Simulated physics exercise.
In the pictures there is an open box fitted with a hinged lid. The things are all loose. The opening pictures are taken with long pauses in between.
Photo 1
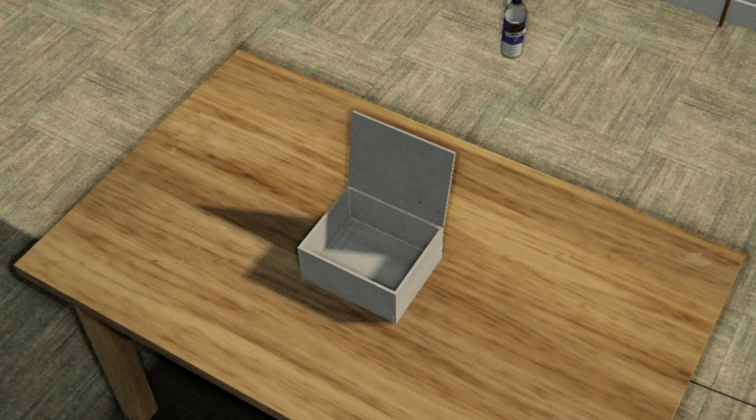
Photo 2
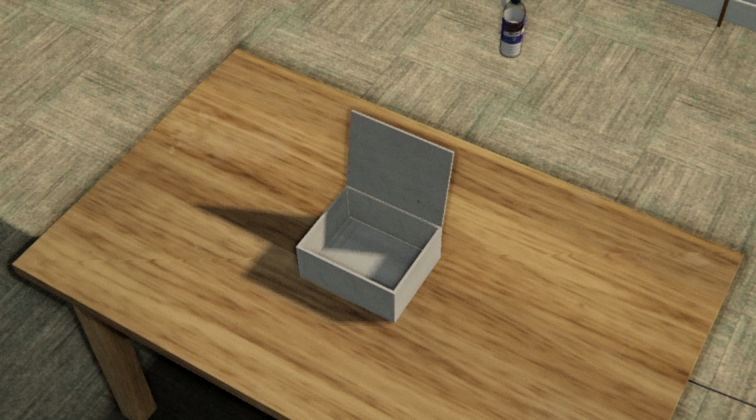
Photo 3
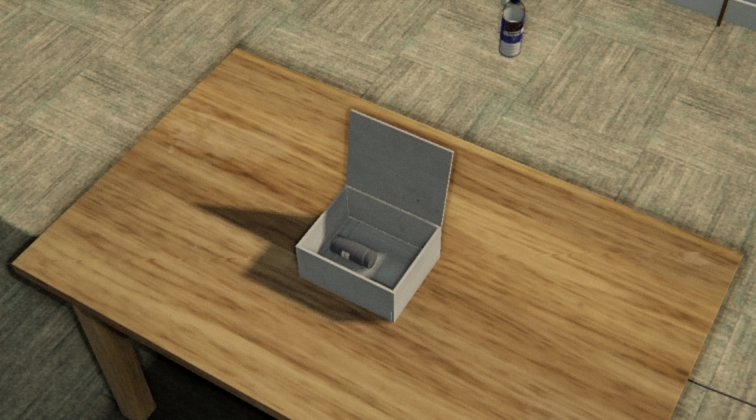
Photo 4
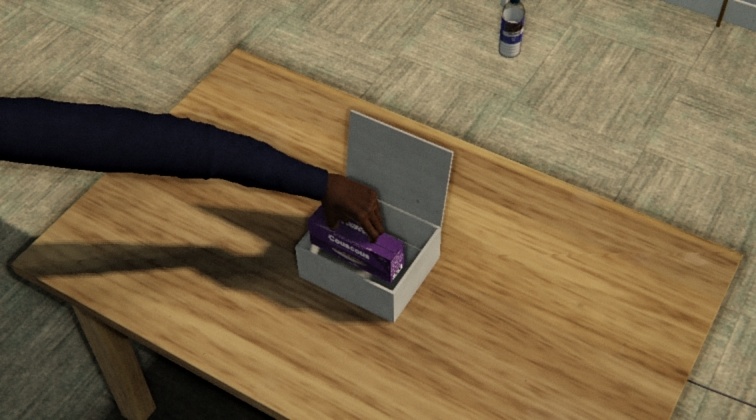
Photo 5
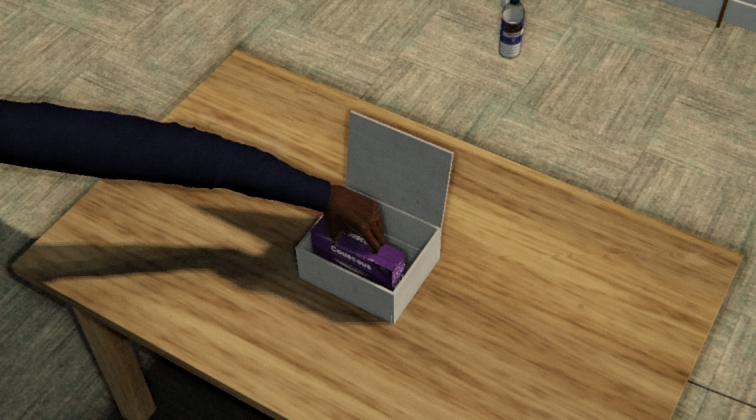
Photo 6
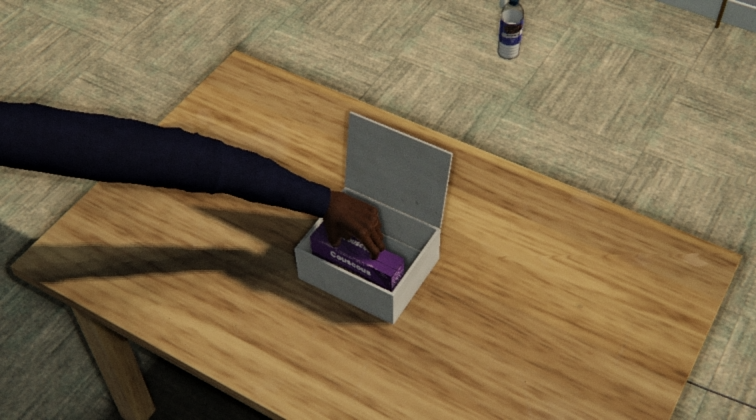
A small dark cylinder appears inside an open, empty grey box with a raised lid on a wooden table, a bottle standing on the floor beyond. Then a dark-sleeved arm reaches in from the left, holding a purple packet over the box, and the hand lowers it inside, keeping its fingers on it.
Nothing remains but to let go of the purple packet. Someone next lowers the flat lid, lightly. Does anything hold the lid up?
The lid is in place.
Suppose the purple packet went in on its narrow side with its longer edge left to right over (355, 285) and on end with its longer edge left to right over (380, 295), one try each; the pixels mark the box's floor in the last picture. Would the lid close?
The first time it seals the box, the second time it cannot come down.
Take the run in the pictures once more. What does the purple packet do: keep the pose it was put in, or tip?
By the end it has kept its angle.
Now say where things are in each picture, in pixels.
The last thing is not in view yet, in the first picture.
The last thing is not in view yet, in the second picture.
The last thing is not in view yet; grey shaker (354, 252), in the third picture.
Still above its spot; purple packet (356, 243), in the fourth picture.
Still above its spot; purple packet (358, 253), in the fifth picture.
In place under the hand; purple packet (357, 259), in the sixth picture.
Then, 1.30 s later than the last frame, lid 82° above the rim; purple packet moved a little near (354, 275); grey shaker moved about its own width.
Then, 1.80 s later than the last frame, lid 32° above the rim; purple packet moved a little near (354, 275); grey shaker moved about its own width.
When it is over, lid shut; moved from the start, grey shaker and purple packet. End places, in pixels of the last picture, purple packet near (354, 275).
